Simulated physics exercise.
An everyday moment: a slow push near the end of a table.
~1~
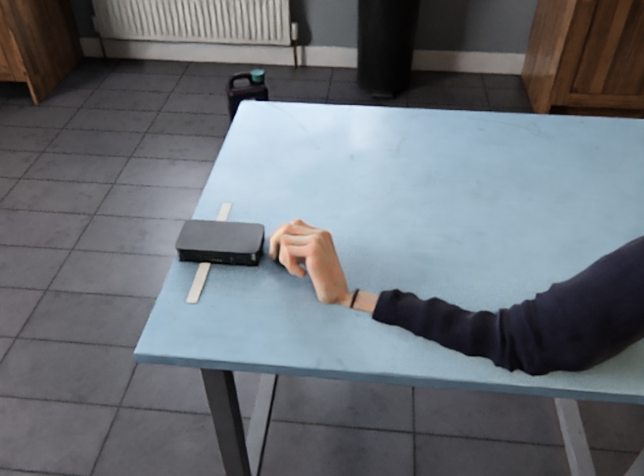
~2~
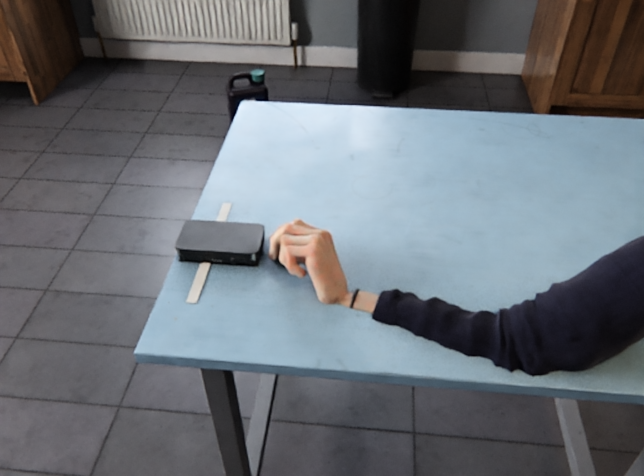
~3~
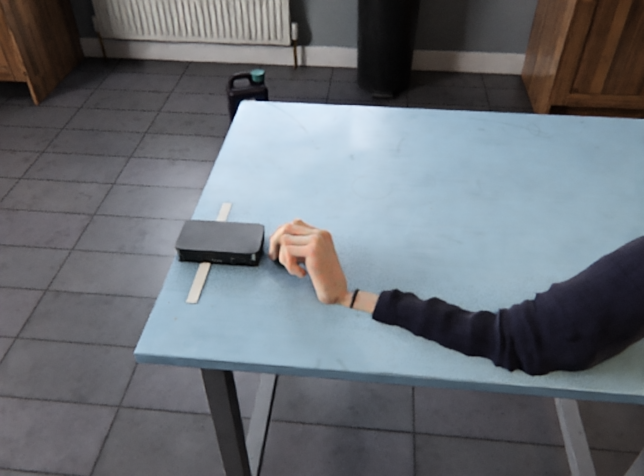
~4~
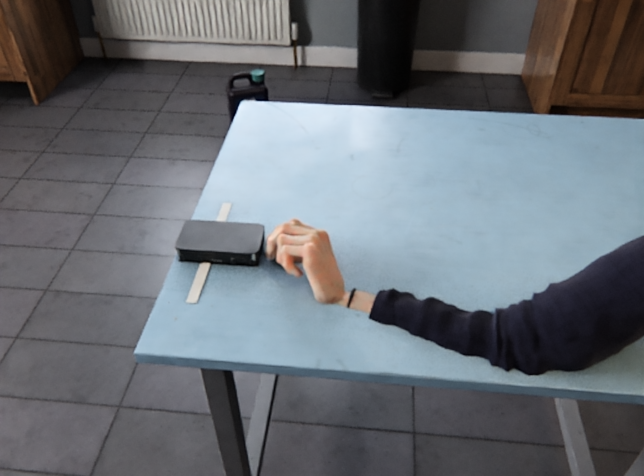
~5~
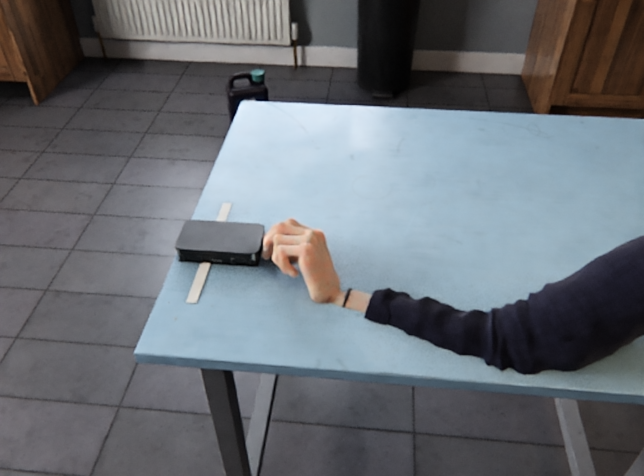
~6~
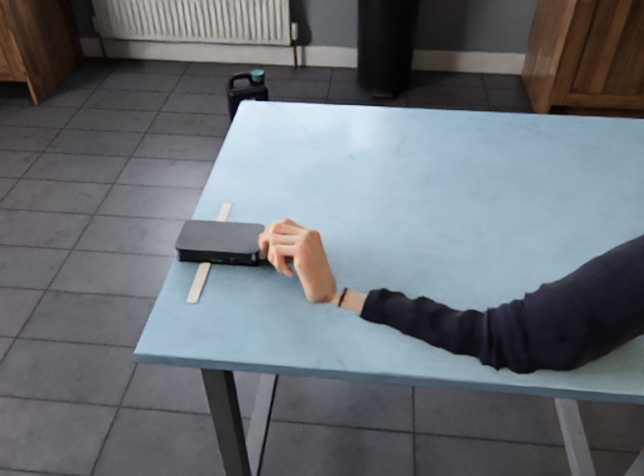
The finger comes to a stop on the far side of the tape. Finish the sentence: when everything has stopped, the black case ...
... lies off the table.
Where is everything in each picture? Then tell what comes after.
The first picture shows black case (221, 243).
The second picture shows black case (221, 243).
The third picture shows black case (221, 243).
The fourth picture shows black case (221, 243).
The fifth picture shows black case (221, 243).
The sixth picture shows black case (221, 243).
Then, 1.10 s on from there, black case on its side near (170, 285).
In the end, the black case drops to the floor.
